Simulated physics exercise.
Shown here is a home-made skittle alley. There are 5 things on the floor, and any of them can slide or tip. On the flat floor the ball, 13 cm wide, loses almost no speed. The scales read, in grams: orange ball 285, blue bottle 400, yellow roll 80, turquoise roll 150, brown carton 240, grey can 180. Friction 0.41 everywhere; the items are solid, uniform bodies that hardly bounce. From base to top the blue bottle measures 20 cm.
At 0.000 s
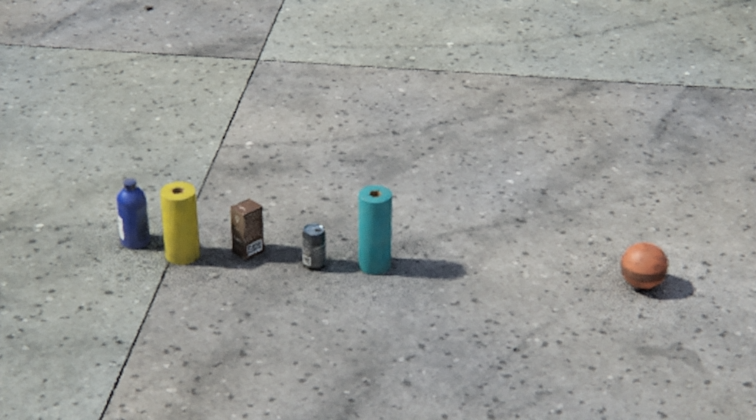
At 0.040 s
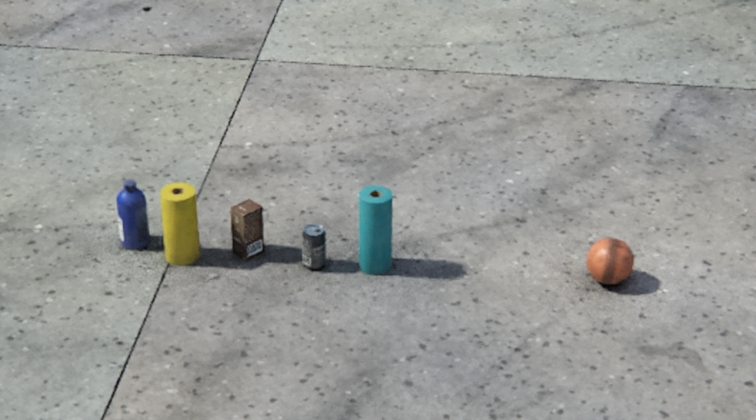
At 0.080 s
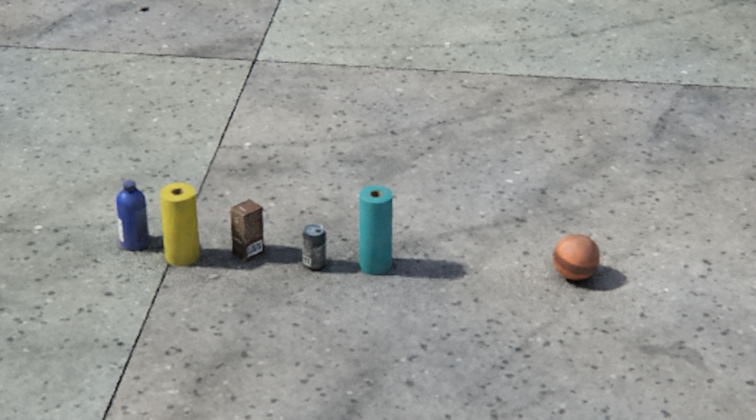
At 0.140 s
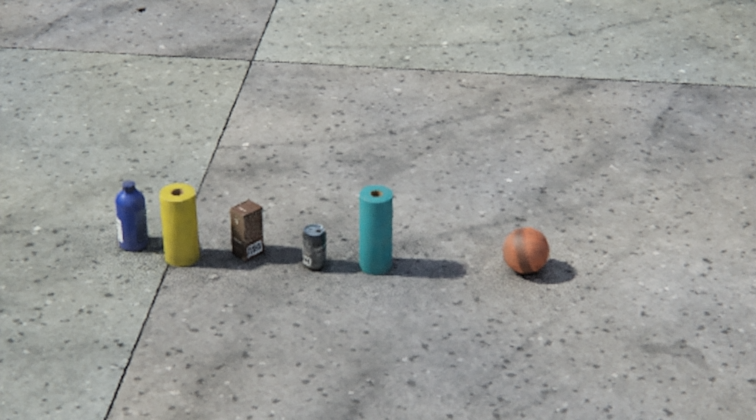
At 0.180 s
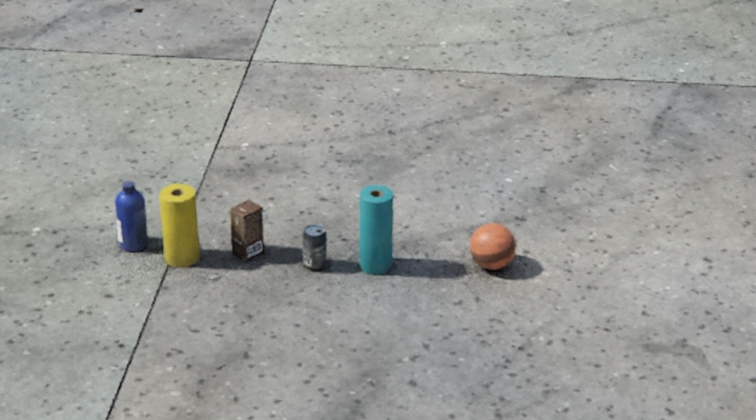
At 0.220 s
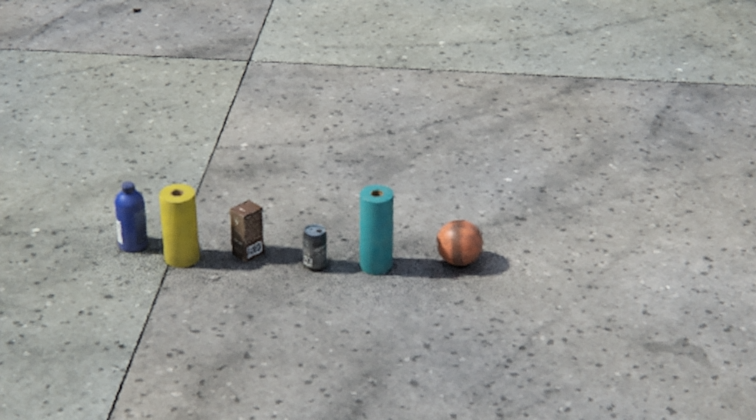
A turquoise roll, a yellow roll, a blue bottle, a brown carton and a grey can stood still in a row on the floor while an orange ball rolled left, drawing close to the turquoise roll.
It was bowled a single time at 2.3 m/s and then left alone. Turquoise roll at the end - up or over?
Oh, it's down.
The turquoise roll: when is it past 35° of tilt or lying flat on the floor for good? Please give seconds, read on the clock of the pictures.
Time: Approximately 0.5 s.
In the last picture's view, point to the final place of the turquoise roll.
It winds up close to (296, 297).
After 0.52 s, ball 101 cm along; orange ball near (288, 207); turquoise roll leaning 39° near (310, 246); grey can leaning 4°.
After 1.12 s, ball 195 cm along; orange ball near (15, 138); turquoise roll on its side near (289, 289).
After 1.82 s, turquoise roll on its side near (294, 294).
After 2.52 s, turquoise roll resting near (295, 295).
By the end (2.9 s), tipped over on the floor, turquoise roll; the other 4 in place, give or take 8 cm. Seen from the same camera at the end, turquoise roll near (296, 296).
